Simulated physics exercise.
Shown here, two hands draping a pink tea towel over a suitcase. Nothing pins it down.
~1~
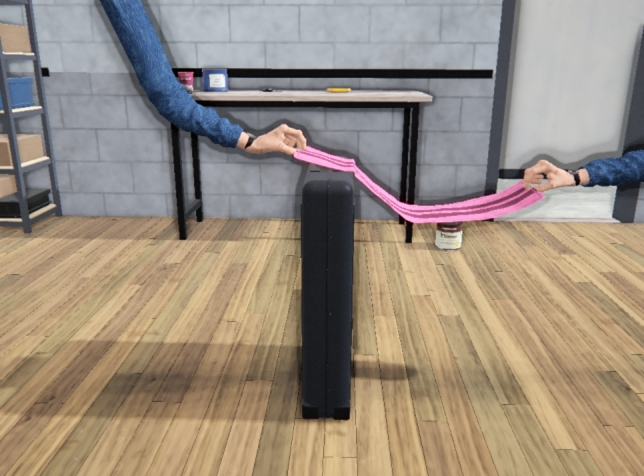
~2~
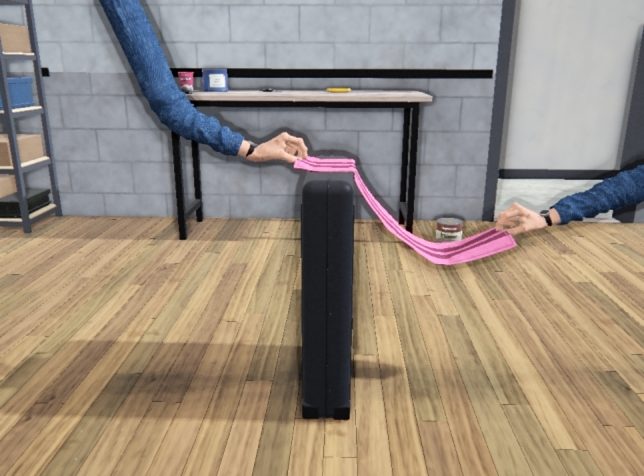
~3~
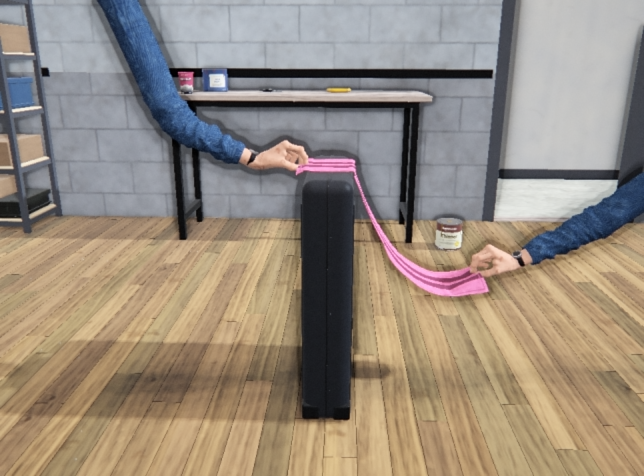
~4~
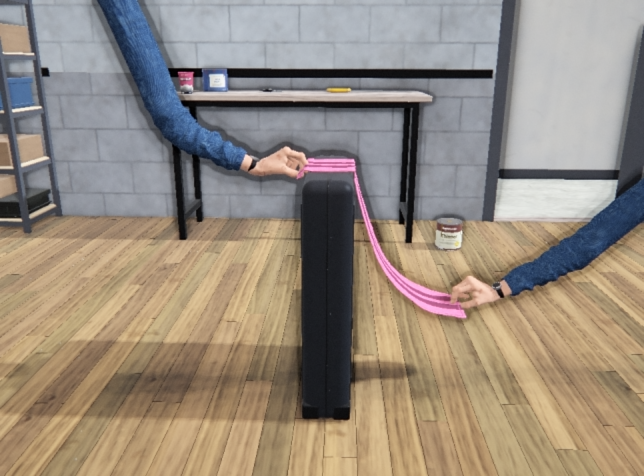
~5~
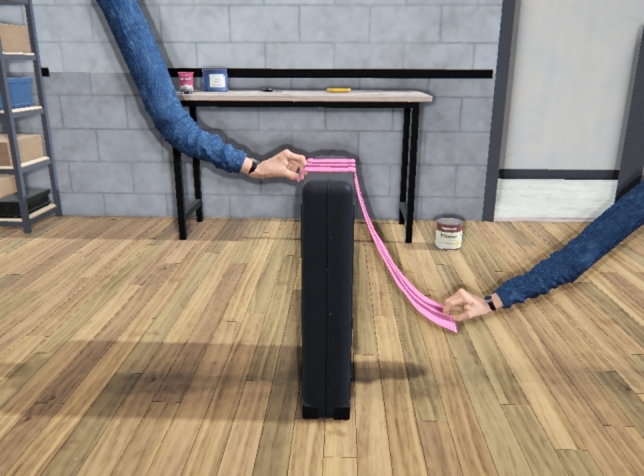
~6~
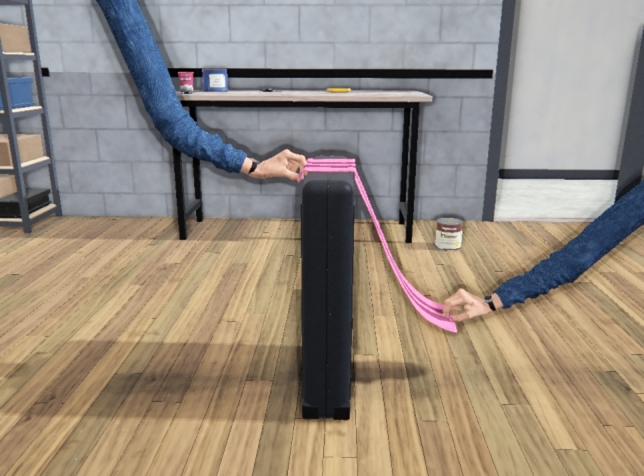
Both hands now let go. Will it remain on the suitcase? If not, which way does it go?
In the end the pink tea towel is pulled rightwards.
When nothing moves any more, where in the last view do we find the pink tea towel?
At about (373, 381).
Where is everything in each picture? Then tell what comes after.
Left end (298, 159); right end (541, 199); top of the suitcase (327, 186), in the first frame.
Left end (298, 168); right end (513, 247), in the second frame.
Left end (300, 173); right end (484, 292); top of the suitcase (327, 186), in the third frame.
Left end (301, 177); right end (462, 318), in the fourth frame.
Left end (301, 179); right end (453, 331), in the fifth frame.
Left end (301, 179); right end (453, 332); far more of it on the right, in the sixth frame.
Then, 0.32 s on from there, tea towel sliding right.
Then, 0.60 s on from there, tea towel in a heap on the floor near (372, 379).
In the end, tea towel in a heap on the floor near (373, 381). The pink tea towel runs off to the right.
